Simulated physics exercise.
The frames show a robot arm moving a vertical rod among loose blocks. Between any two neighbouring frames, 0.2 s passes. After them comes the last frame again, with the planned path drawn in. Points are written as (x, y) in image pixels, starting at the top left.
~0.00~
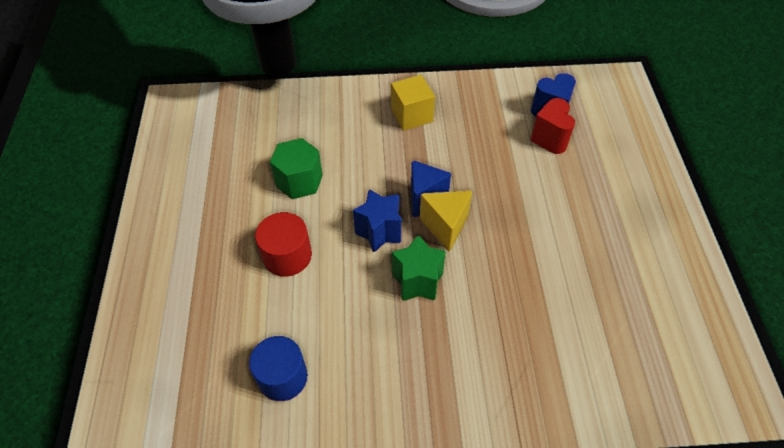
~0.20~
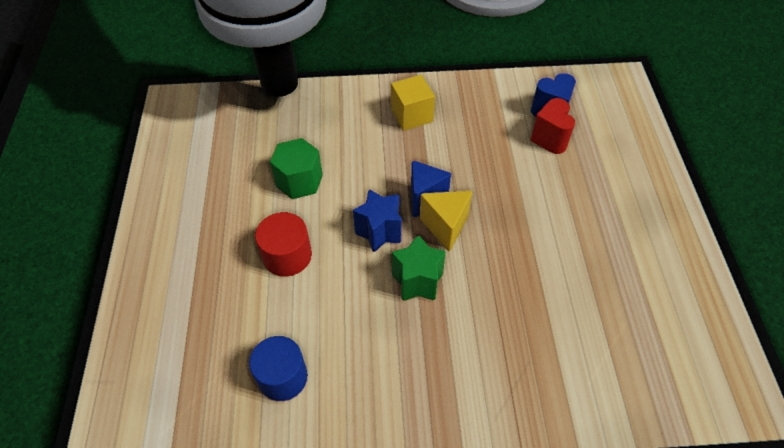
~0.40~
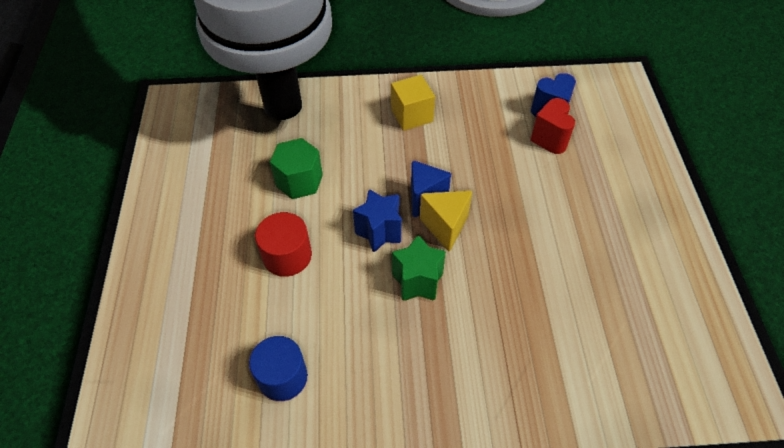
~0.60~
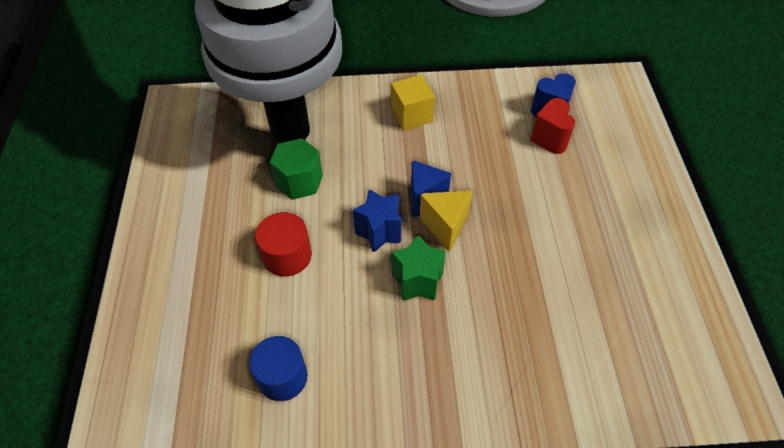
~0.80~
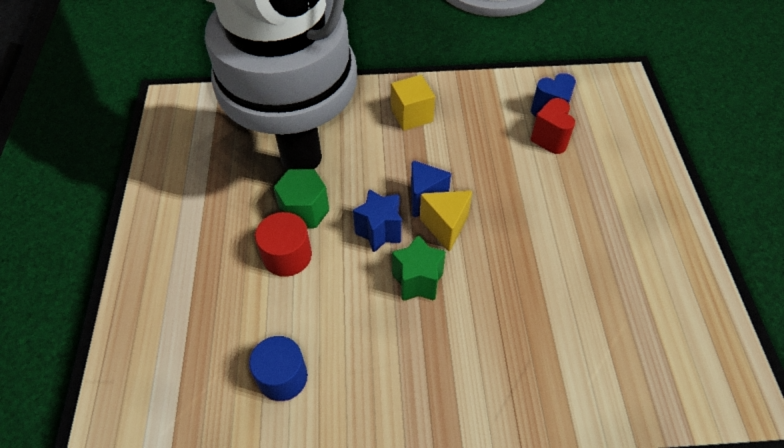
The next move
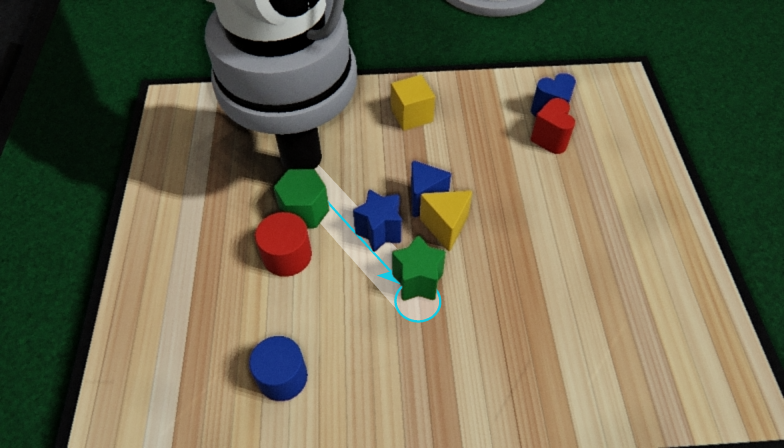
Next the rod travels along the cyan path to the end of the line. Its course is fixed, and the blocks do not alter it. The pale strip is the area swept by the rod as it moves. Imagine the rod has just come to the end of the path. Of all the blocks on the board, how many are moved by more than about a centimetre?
It displaces three or more.
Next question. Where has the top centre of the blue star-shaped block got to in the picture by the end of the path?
Its top centre lands on (427, 233).
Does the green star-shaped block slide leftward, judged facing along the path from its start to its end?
The answer is yes.
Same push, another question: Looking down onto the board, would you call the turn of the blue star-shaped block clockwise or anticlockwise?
Rotates counter-clockwise.
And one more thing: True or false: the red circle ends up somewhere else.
The statement is true.
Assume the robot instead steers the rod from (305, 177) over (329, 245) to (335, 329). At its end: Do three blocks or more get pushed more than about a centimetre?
Yes
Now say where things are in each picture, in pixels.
In the first frame, rod tip at (278, 64); block tops, red circle at (281, 233); green six-sided block at (294, 156); blue star-shaped block at (379, 208); green star-shaped block at (419, 259).
In the second frame, rod at (280, 84); blocks unchanged.
In the third frame, rod at (283, 107); blocks unchanged.
In the fourth frame, rod at (291, 131); blocks unchanged.
In the fifth frame, rod at (302, 158); red circle at (281, 233); green six-sided block at (300, 186); blue star-shaped block at (379, 208); green star-shaped block at (419, 259).
Path on the board, in a line from (305, 177) to (418, 301).
On the path given first. One third of the way, rod at (337, 197); red circle at (270, 256); green six-sided block at (312, 227), turned 55° clockwise.
Two thirds of the way, rod at (376, 239); red circle at (267, 258); green six-sided block at (321, 244), turned 100° clockwise; blue star-shaped block at (415, 226), turned 45° anticlockwise; green star-shaped block at (430, 263), turned 30° clockwise.
At the end, rod at (419, 285); red circle at (267, 258); green six-sided block at (321, 244), turned 100° clockwise; blue star-shaped block at (427, 233), turned 85° anticlockwise; green star-shaped block at (463, 282), turned 20° clockwise.
